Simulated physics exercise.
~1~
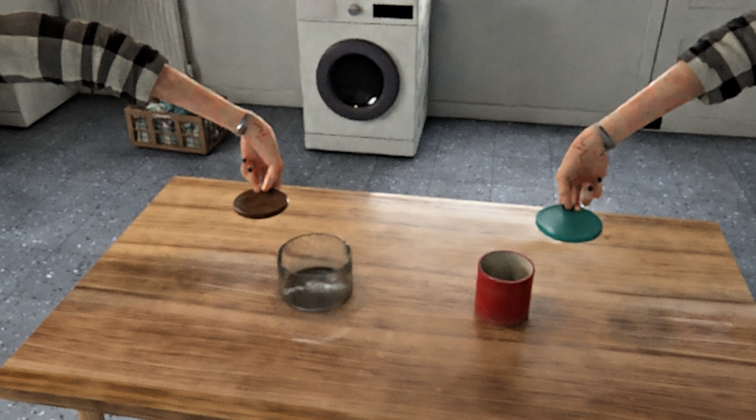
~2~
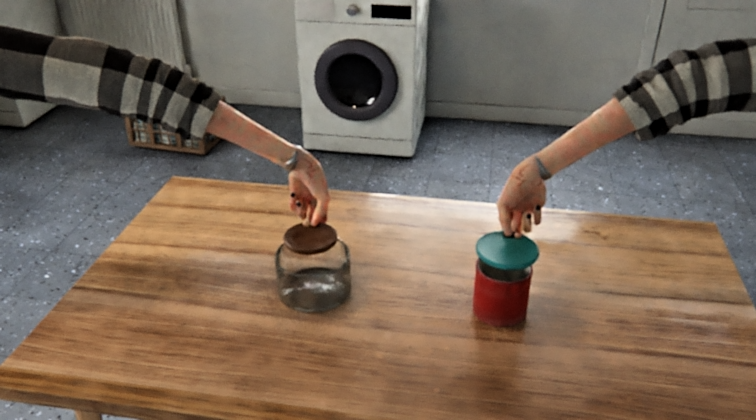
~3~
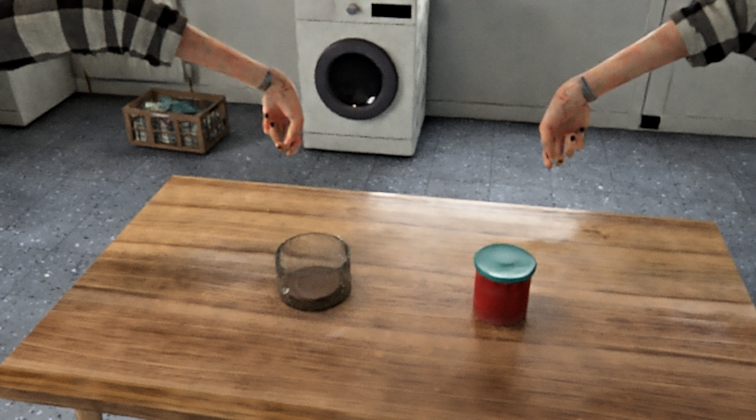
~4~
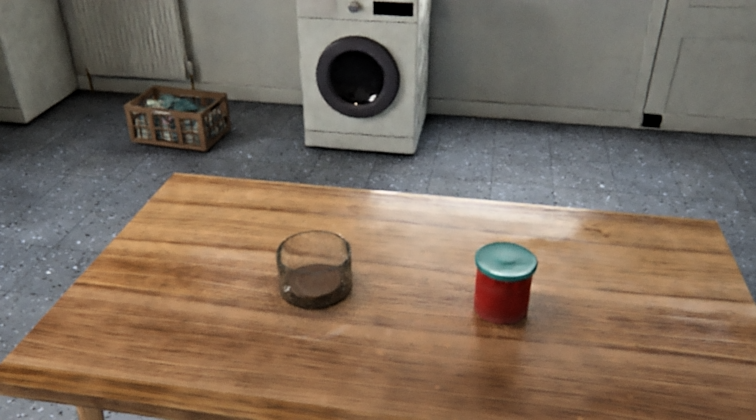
Laundry room table, two hands lowering discs onto containers and withdrawing, brown one dropping inside left glass, turquoise one resting atop red pot.
